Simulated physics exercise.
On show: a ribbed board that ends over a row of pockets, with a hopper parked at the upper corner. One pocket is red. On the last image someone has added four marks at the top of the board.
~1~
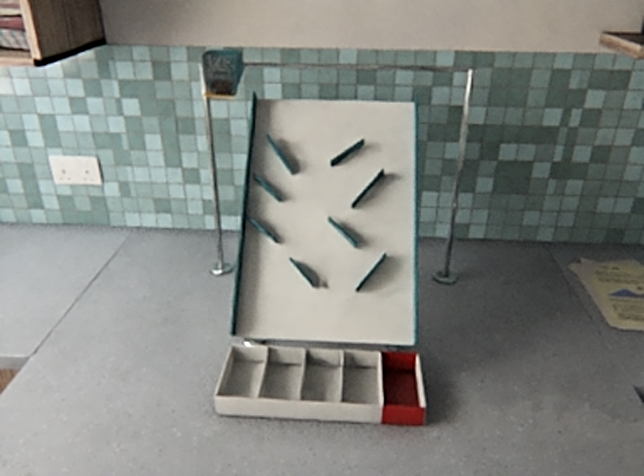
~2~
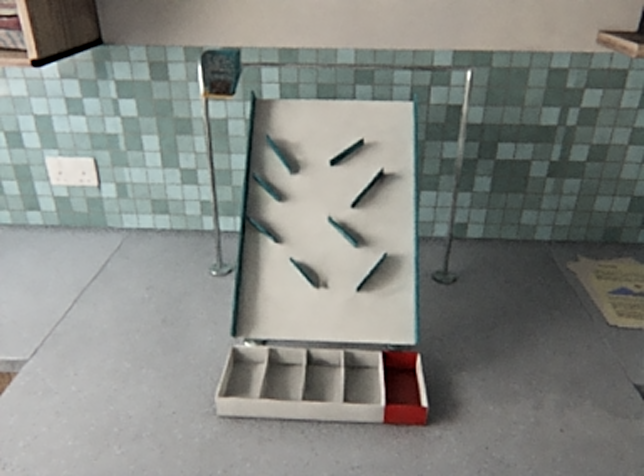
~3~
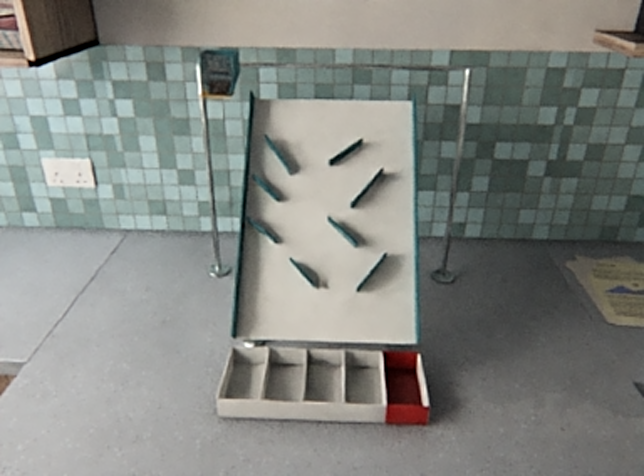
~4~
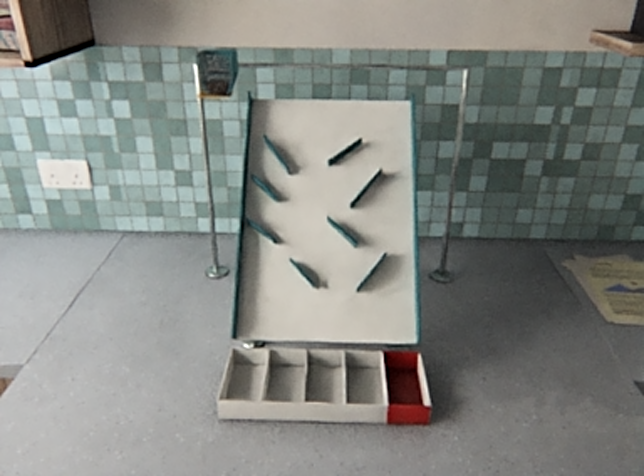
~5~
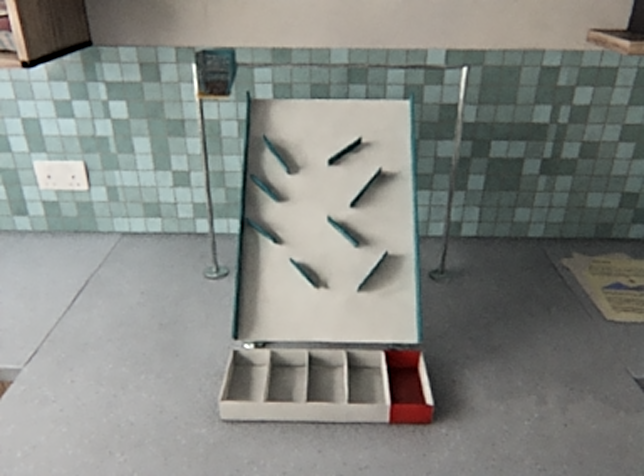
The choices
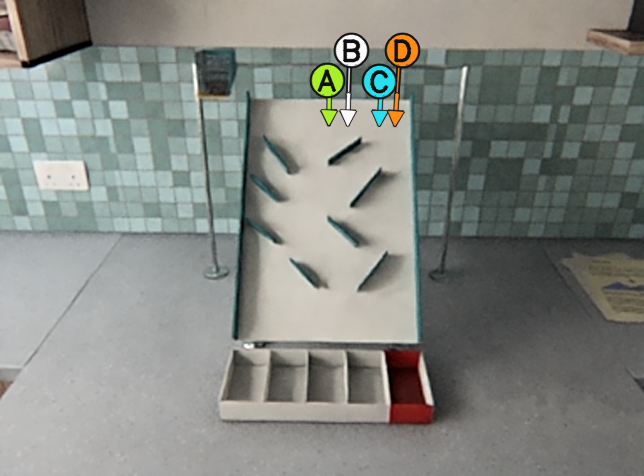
The video shows a tilted white board with angled dark ribs above a row of pockets, the rightmost one red, and a small hopper at the upper left; nothing on it moves while the view shifts very slightly.
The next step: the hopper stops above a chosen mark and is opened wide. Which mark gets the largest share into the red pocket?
D works best here.
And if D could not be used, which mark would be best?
That would be C.
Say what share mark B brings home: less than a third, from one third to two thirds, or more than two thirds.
Mark B gives less than a third.
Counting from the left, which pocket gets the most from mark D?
The fifth.
On the marked copy, mark A meets the board at (328, 119); mark B meets the board at (347, 120); mark C meets the board at (379, 120); mark D meets the board at (395, 120).
If A is chosen, a stray few in the red pocket, nearly all in other pockets, a stray few outside the box.
If B is chosen, a small part in the red pocket, nearly all in other pockets.
If C is chosen, about a third in the red pocket, about half in other pockets, a small part outside the box.
If D is chosen, most in the red pocket, a small part in other pockets, a small part outside the box.
